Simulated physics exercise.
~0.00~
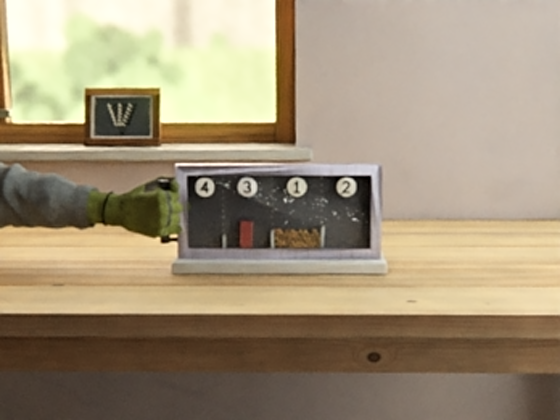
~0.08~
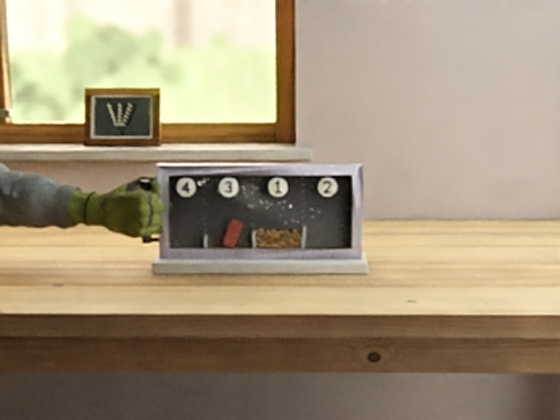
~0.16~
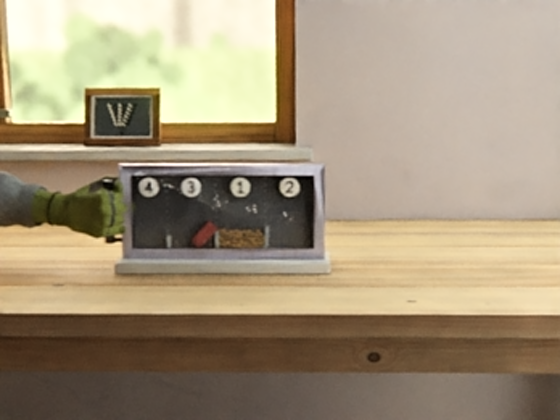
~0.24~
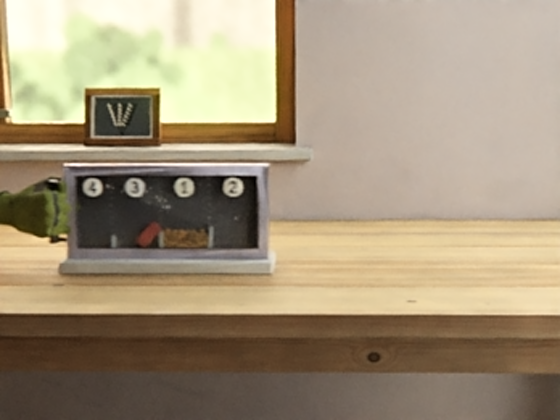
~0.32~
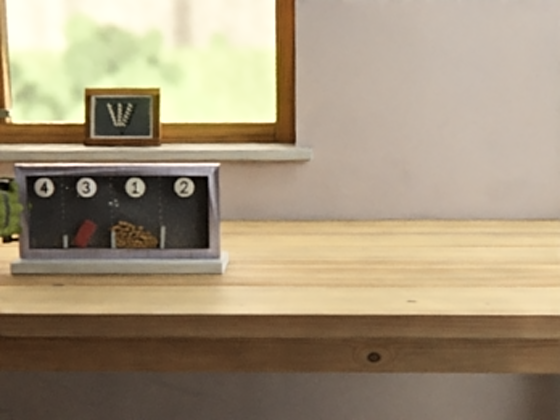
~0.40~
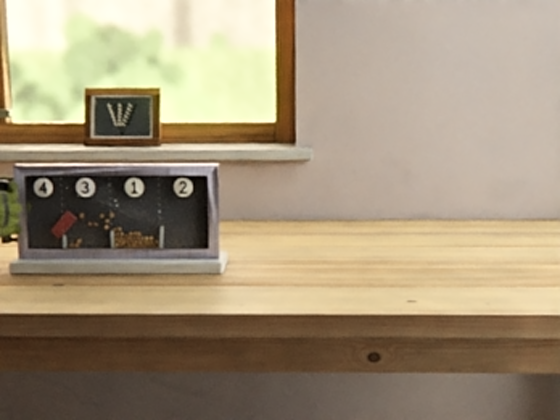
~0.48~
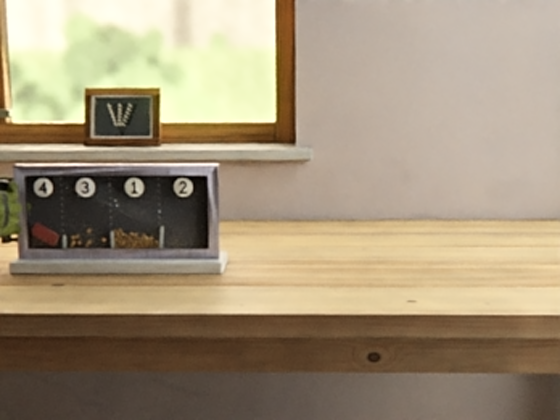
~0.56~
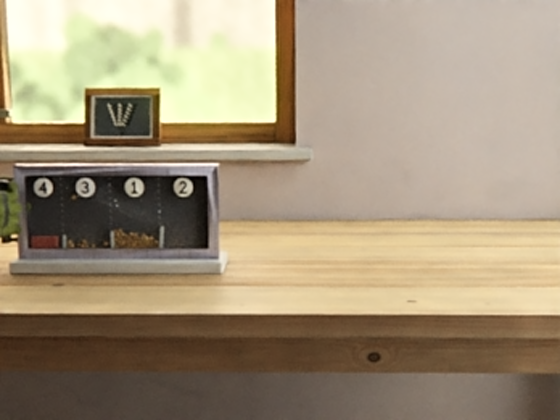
In this clip, a green-gloved hand slides a closed, clear-fronted case left along a wooden table; inside, a red block leans, then tumbles into the leftmost section as the case stops, while some beads spill left into the neighbouring section and most stay put.
